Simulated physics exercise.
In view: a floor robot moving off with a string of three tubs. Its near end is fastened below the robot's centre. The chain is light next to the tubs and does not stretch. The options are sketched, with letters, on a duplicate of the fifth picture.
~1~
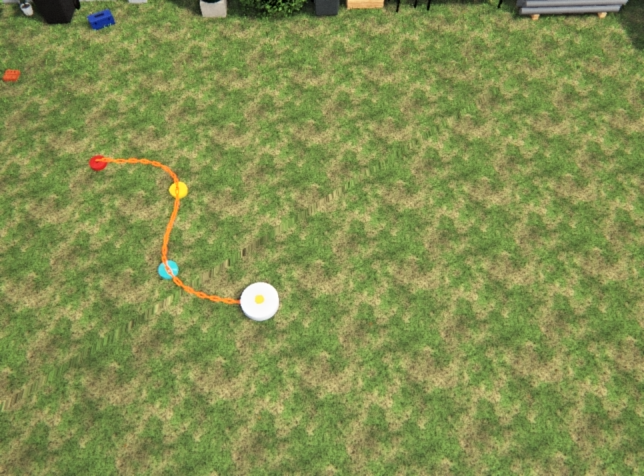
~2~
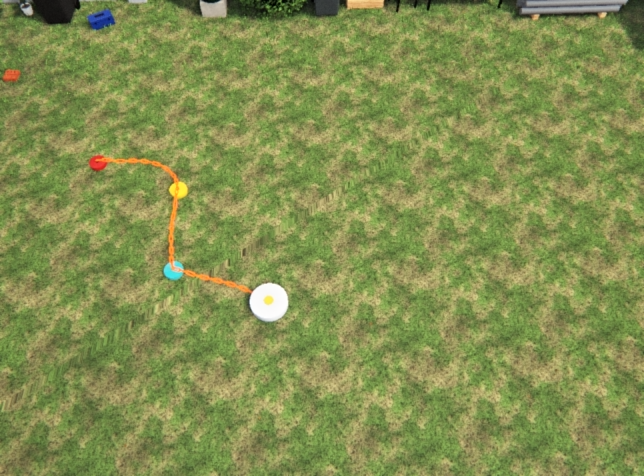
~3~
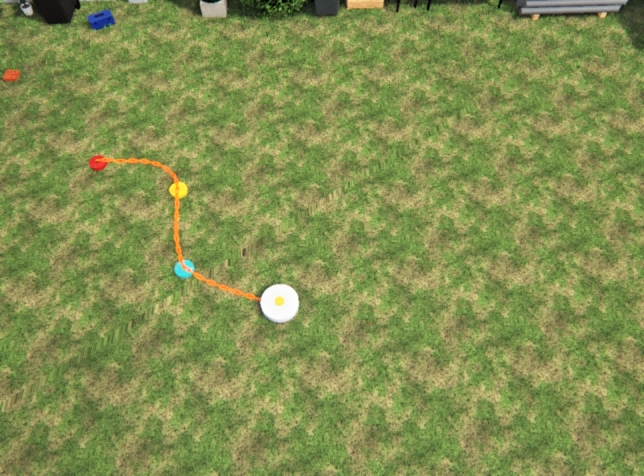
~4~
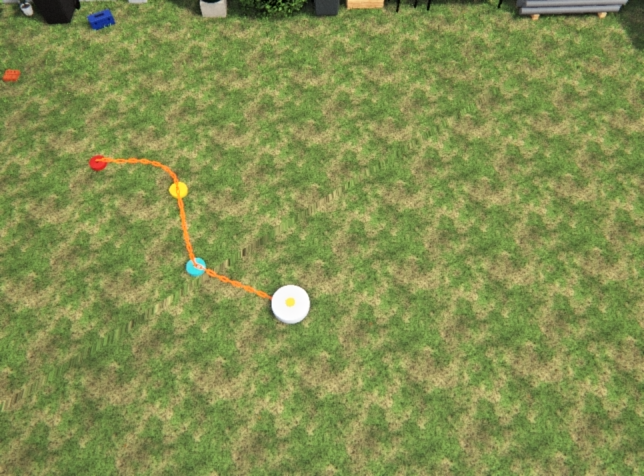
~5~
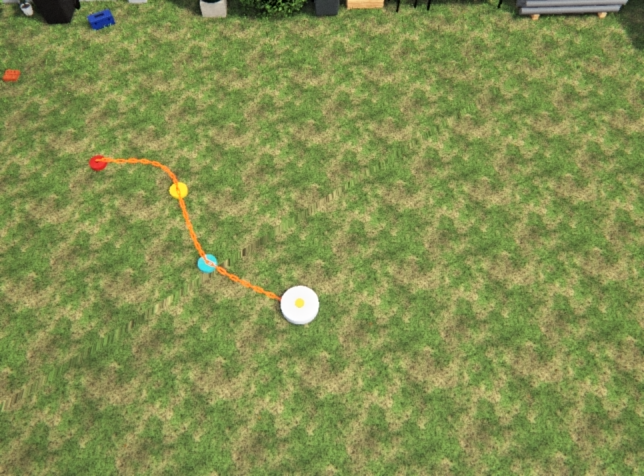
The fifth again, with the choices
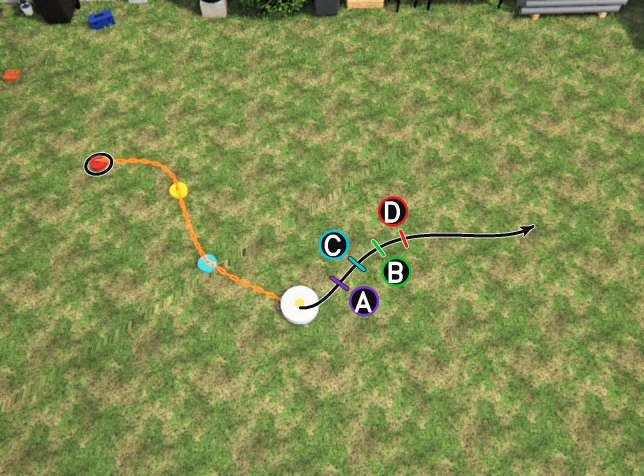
A white disc-shaped robot moving right across patchy grass, pulling an orange cord and dragging a turquoise tub while yellow and red tubs stay still.
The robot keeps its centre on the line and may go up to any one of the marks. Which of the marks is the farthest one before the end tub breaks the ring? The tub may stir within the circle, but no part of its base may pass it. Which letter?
Mark C.
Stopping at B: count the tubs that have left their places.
Three.
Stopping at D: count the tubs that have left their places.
Three.
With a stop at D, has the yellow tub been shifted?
Yes.
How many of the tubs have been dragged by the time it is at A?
Two.
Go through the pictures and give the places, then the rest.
In the first frame, yellow tub (178, 190); turquoise tub (168, 270); robot (260, 302).
In the second frame, robot (269, 303); turquoise tub (174, 270); red tub (98, 163).
In the third frame, robot (280, 304); turquoise tub (184, 269); red tub (98, 163).
In the fourth frame, robot (291, 305); turquoise tub (196, 267); red tub (98, 163).
In the fifth frame, robot (300, 305); yellow tub (178, 190); turquoise tub (207, 263); red tub (98, 163).
On the marked copy, A at (339, 283); B at (378, 248); C at (357, 264); D at (404, 239); the ring at (99, 164); the route from (300, 308) via (409, 238) to (533, 226).
With C. Early on, robot (325, 296); red tub (98, 163); yellow tub (181, 195); turquoise tub (229, 260).
Further on, robot (342, 277); red tub (98, 163); yellow tub (183, 198); turquoise tub (241, 256).
At the end, robot (357, 261); red tub (98, 163); yellow tub (184, 201); turquoise tub (255, 248); the ringed tub at the far end is still in its ring.
As for the rest, A is safe but short; B drags the last tub to (107, 166); D drags the last tub to (123, 173).
